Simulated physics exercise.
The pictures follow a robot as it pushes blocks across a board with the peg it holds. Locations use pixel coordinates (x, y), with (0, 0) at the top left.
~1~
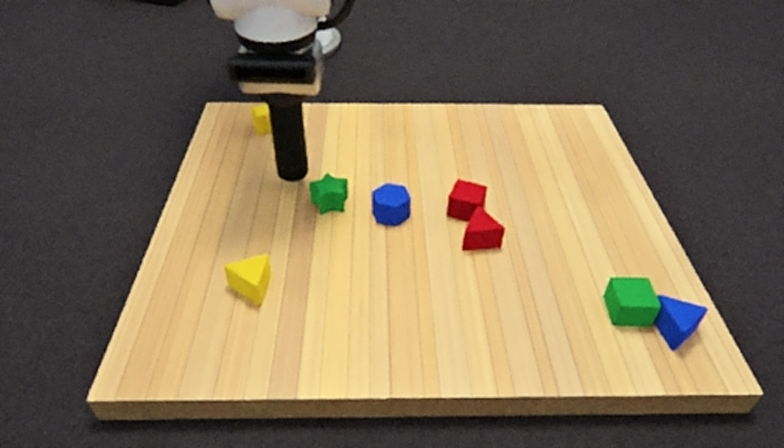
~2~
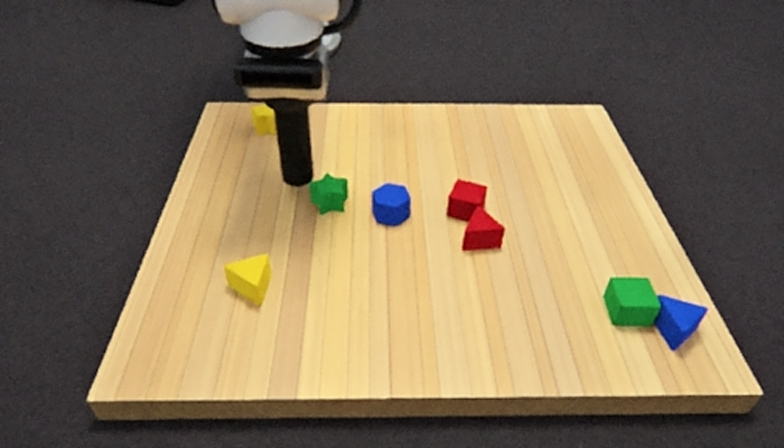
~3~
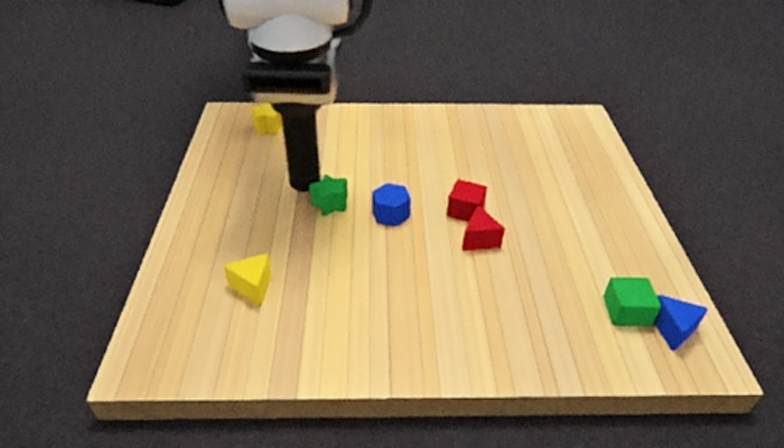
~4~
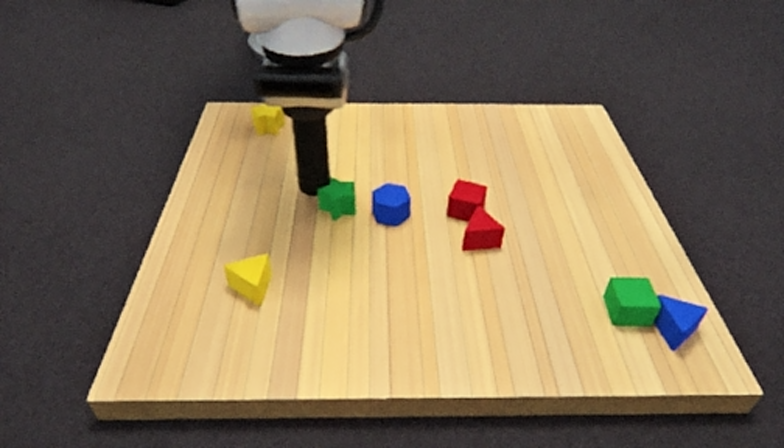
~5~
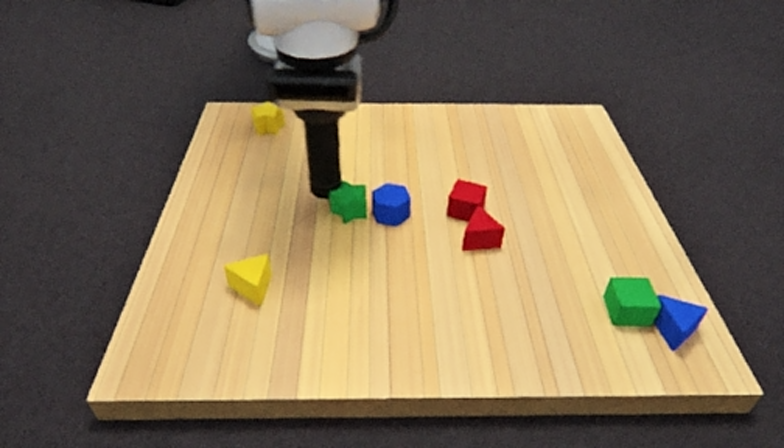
At first, a robot arm's black peg stands just left of a green star on a wooden board scattered with colored blocks. The peg slides slightly right and toward the viewer until it reaches the star. Then it pushes the star a short way right, beside the blue hexagon, while the other blocks stay still.
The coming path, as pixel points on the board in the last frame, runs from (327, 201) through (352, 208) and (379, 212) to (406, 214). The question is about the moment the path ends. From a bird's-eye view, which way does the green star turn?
It spins with the clock.
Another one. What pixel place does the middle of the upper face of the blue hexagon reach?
Answer: (456, 213).
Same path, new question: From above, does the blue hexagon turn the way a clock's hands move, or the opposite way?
Answer: Anticlockwise.
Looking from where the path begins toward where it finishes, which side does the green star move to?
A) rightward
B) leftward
My pick is A.
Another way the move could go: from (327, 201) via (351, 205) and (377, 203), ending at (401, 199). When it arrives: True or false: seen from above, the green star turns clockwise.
That is true.
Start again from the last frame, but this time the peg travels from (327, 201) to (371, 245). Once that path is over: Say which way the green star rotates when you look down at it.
From overhead, the rotation is counterclockwise.
On the path given first. Halfway along, peg at (365, 199); green star at (390, 202); blue hexagon at (424, 201).
At the end, peg at (407, 203); green star at (416, 214), turned 45° clockwise; blue hexagon at (456, 213), turned 50° anticlockwise; red square at (474, 191), turned 15° anticlockwise; red triangular block at (488, 221).
